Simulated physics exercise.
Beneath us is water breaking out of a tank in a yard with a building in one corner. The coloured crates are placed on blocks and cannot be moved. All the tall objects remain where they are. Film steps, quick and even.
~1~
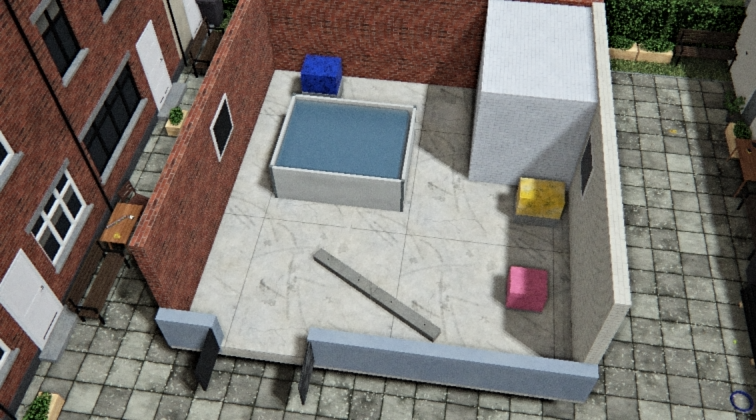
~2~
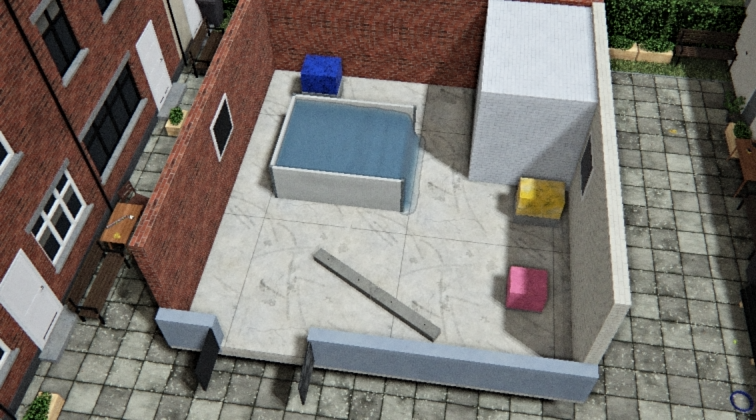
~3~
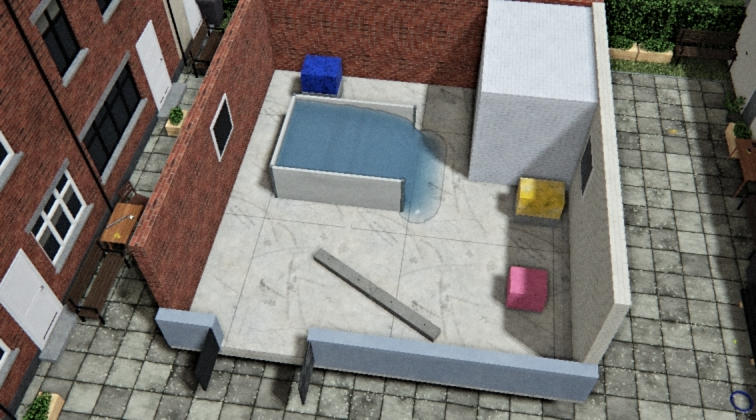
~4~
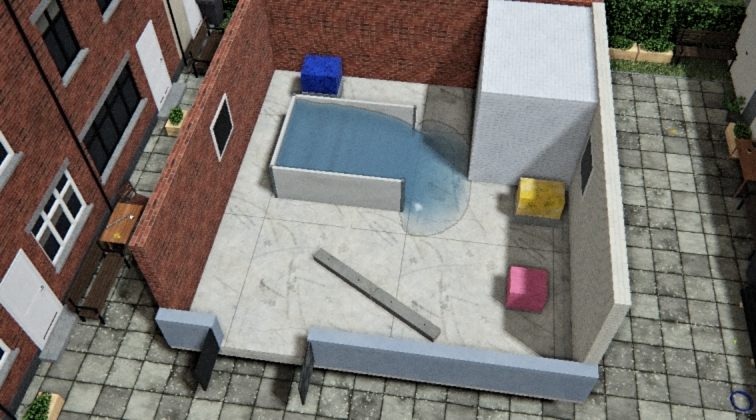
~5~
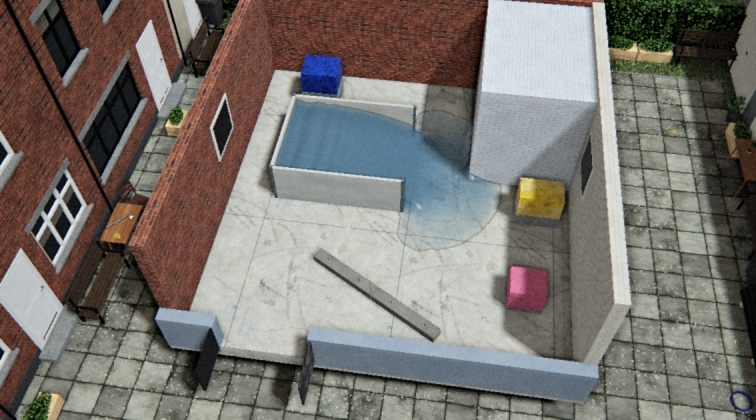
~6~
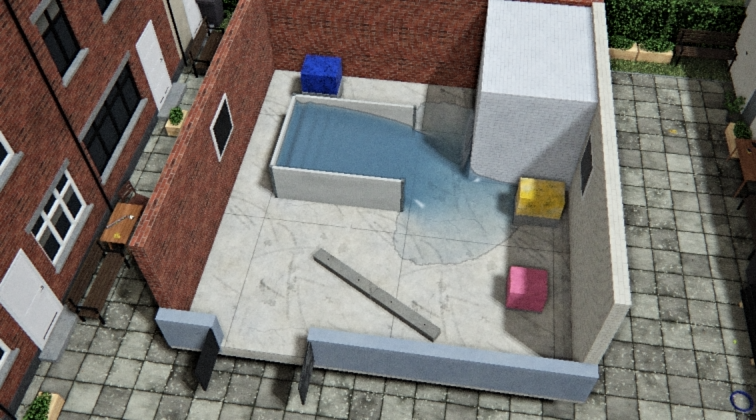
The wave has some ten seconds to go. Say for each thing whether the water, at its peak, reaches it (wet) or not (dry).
The pink crate is touched by water. The blue crate remains untouched by water. The yellow crate is touched by water.
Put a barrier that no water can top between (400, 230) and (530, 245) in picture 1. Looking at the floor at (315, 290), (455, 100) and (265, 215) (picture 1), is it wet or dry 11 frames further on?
Taking the three spots in order: Spared, soaked, spared.
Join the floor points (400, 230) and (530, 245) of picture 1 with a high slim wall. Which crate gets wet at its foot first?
The yellow crate is first.
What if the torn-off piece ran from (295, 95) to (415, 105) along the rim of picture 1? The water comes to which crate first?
My pick is the one in blue.
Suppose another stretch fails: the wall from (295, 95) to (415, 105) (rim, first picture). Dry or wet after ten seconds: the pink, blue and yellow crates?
Crate by crate: Pink - hit; blue - hit; yellow - left alone.
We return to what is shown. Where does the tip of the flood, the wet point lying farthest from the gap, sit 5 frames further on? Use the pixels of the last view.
Close to (562, 293), I think.
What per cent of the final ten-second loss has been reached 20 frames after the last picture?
Estimate: Some 0 %.
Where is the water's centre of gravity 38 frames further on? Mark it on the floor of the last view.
Somewhere near (399, 210).
A moment on, water covers 30 % of the floor; the pink crate water round its plinth, the blue crate not reached, the yellow crate water round its plinth.
Next, water covers 40 % of the floor; the pink crate water round its plinth, the blue crate water round its plinth, the yellow crate water round its plinth.
Then, water covers 55 % of the floor; the pink crate water round its plinth, the blue crate water round its plinth, the yellow crate water round its plinth.
Later, water covers 95 % of the floor; the pink crate water round its plinth, the blue crate water round its plinth, the yellow crate water round its plinth.
In the end, water covers 100 % of the floor; the pink crate was topped, the blue crate stayed above the water, the yellow crate was topped.
